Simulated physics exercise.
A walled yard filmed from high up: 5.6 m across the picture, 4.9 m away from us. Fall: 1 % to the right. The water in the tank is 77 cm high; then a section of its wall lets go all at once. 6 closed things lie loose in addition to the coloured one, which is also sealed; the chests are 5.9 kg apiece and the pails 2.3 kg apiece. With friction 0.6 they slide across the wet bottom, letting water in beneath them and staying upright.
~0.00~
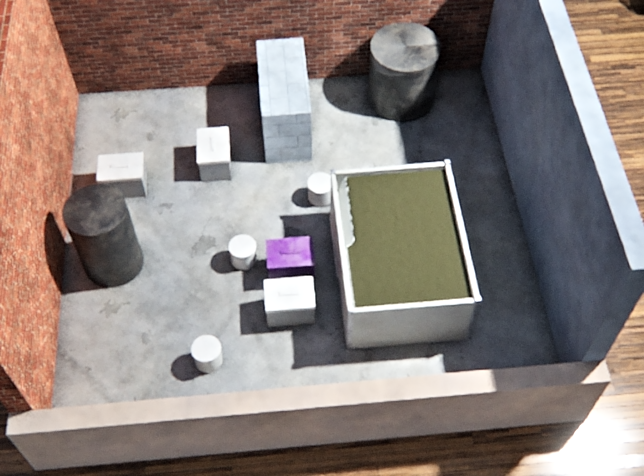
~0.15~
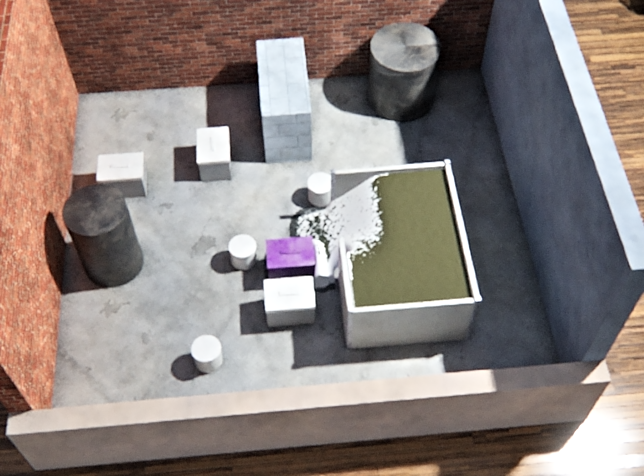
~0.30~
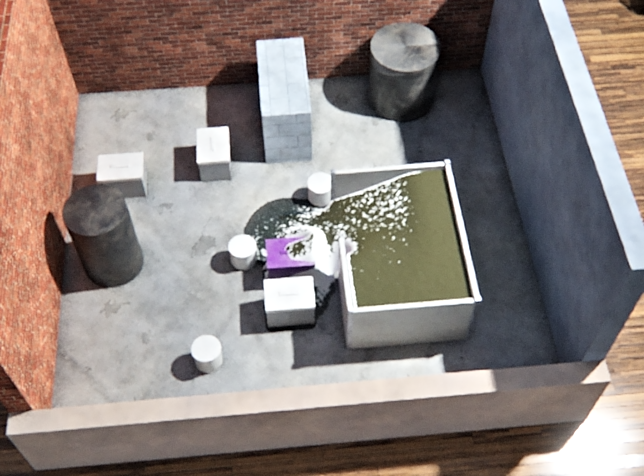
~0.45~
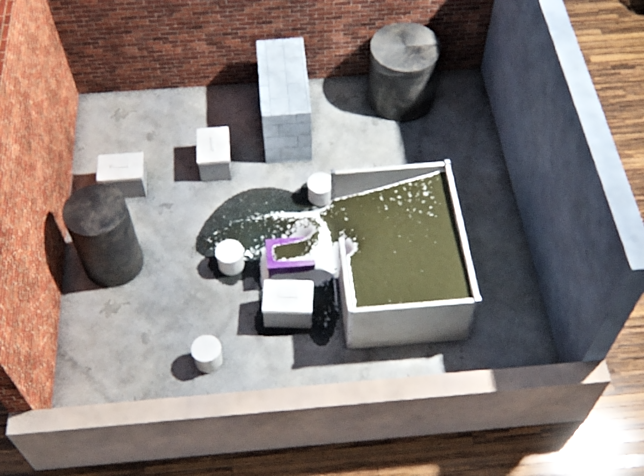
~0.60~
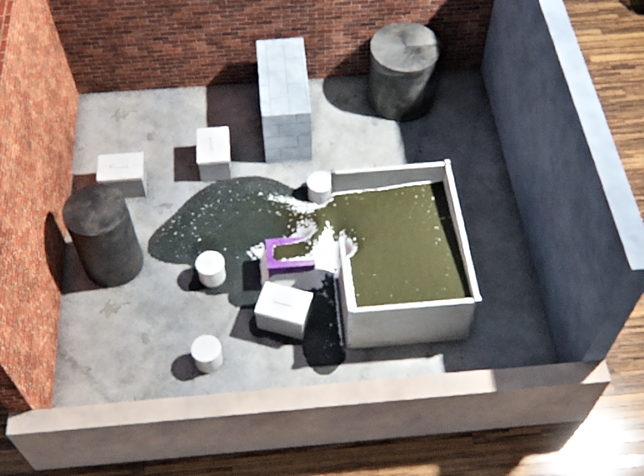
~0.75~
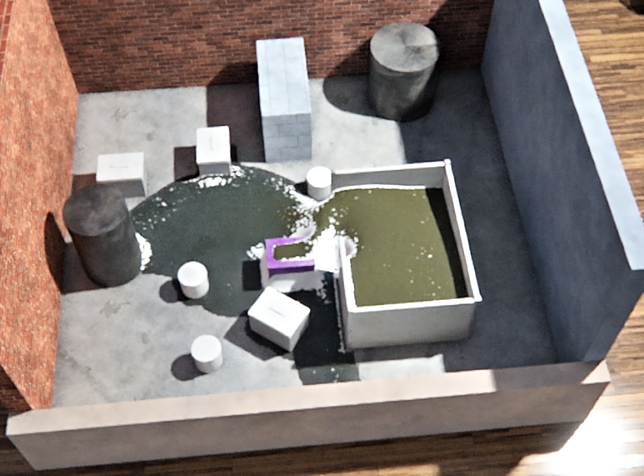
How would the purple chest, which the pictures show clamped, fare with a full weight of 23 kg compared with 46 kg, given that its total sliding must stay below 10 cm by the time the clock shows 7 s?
The heavier one is not sufficient either.
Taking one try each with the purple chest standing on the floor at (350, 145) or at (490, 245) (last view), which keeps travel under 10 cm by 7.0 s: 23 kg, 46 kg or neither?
Try 1: Lesser mass sufficient. Try 2: Lesser mass sufficient.
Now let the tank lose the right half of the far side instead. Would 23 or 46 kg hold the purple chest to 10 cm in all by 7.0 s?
In that case the lighter mass suffices.
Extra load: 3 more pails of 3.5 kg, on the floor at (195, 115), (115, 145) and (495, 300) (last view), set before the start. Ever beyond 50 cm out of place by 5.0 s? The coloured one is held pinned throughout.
In the given order, I'd say greater, greater, smaller.
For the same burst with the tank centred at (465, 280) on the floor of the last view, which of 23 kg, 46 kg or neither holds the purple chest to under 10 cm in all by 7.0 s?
Result, then: Both fail.
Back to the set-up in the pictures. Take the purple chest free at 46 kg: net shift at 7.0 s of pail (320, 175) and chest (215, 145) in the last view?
Net distance: First 50 cm, second 30 cm.
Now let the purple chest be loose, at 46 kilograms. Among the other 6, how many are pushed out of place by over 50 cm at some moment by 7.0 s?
It works out to 5.
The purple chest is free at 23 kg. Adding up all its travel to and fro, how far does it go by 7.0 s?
Close to 550 centimetres all told.
After 1.4 s the purple chest would be 211 cm from its start with 23 kg and 124 cm from its start with 46 kg; 9 cm of water round it then.
After 3.1 s the purple chest would be 229 cm from its start with 23 kg and 160 cm from its start with 46 kg; 9 cm of water round it then.
After 4.9 s the purple chest would be 110 cm from its start with 23 kg and 160 cm from its start with 46 kg; 12 cm of water round it then.
After 7.0 s the purple chest would be 110 cm from its start with 23 kg and 160 cm from its start with 46 kg; 10 cm of water round it then.
